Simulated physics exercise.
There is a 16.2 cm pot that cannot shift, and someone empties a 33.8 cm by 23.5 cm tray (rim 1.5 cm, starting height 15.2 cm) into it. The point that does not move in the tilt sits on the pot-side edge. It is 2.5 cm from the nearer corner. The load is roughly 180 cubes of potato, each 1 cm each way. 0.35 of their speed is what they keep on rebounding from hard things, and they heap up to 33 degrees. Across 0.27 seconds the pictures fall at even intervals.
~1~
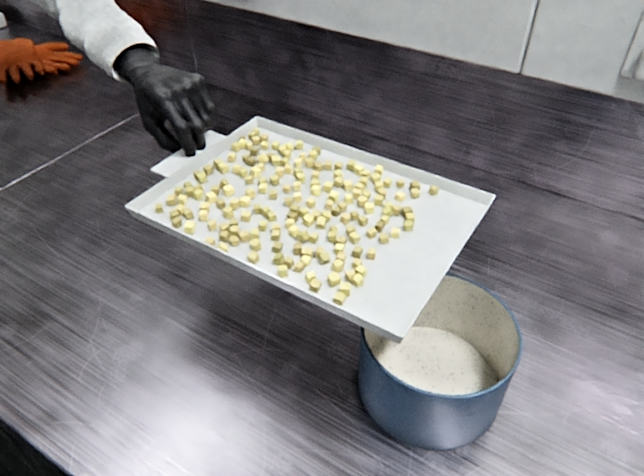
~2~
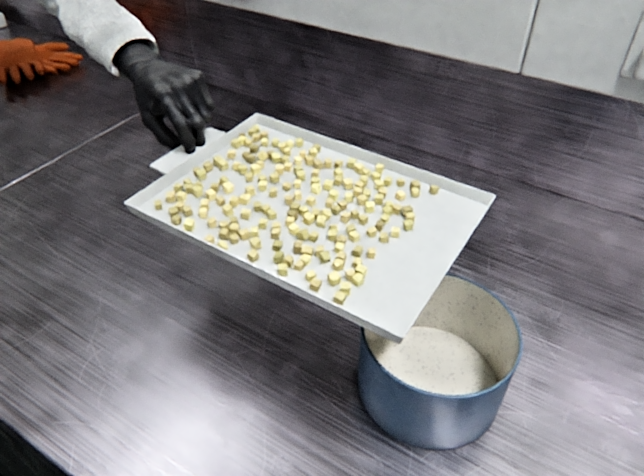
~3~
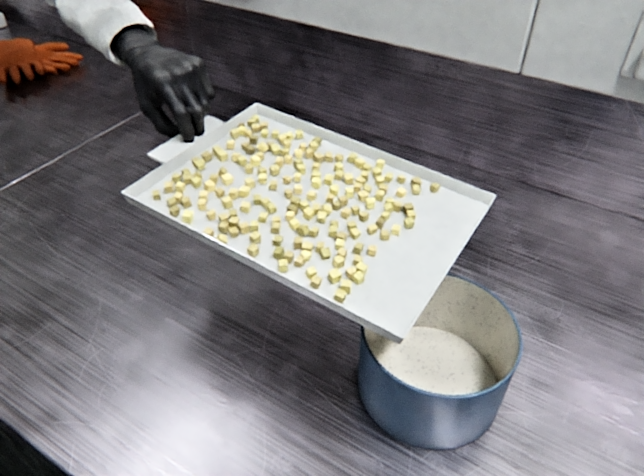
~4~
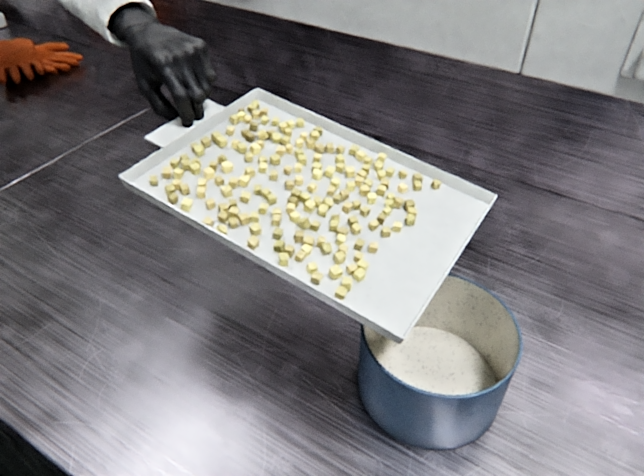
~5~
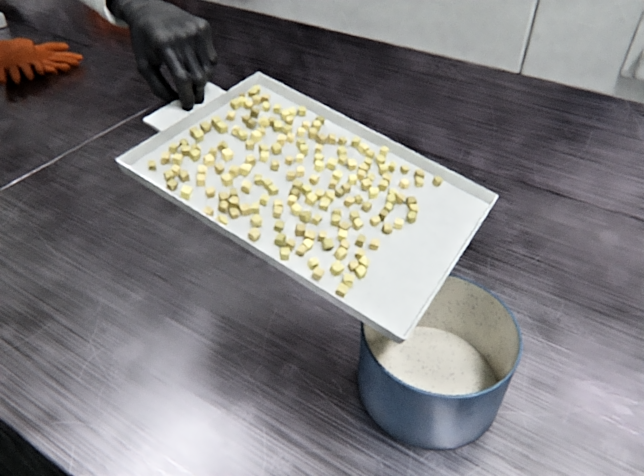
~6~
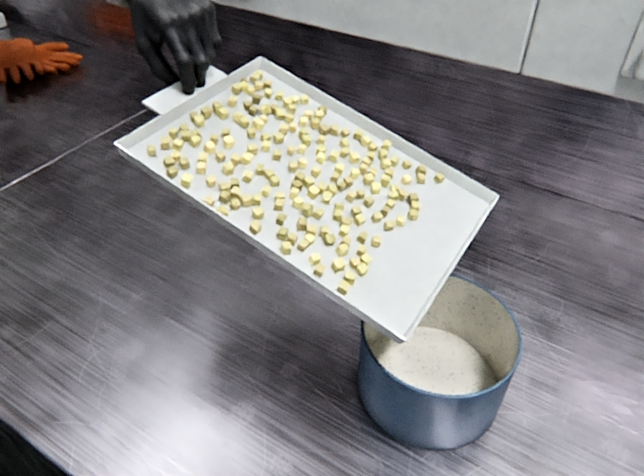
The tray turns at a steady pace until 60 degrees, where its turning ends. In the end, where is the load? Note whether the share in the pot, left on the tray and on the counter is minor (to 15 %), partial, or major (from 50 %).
Noted: Pot partial; left on the tray partial; counter partial.
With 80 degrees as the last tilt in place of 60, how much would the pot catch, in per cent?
Roughly 35 percent.
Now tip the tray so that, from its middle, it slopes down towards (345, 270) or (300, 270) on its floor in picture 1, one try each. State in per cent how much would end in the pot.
I'd put it at about 10 per cent for the first tilt and about 0 per cent for the second.
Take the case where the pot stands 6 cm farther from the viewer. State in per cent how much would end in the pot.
Expect something close to 25 per cent.
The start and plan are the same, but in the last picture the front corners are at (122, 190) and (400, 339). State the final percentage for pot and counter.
Pot 0; counter 40.
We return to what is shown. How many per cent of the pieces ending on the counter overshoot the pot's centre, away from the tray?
I reckon around 100 per cent.
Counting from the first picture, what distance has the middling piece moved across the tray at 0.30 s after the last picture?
About 1 cm.
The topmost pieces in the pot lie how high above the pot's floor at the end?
Around 2.0 cm above the floor.
Then, 0.30 s after the last picture, tilt 37 degrees; the tray holds 100 %, the pot 0 %.
Then, 0.51 s after the last picture, tilt 52 degrees; the tray holds 100 %, the pot 0 %.
Then, 0.83 s after the last picture, tilt 60 degrees; the tray holds 35 %, the pot 25 %.
In the end, pot 30 %, tray 35 %, counter 35 %.
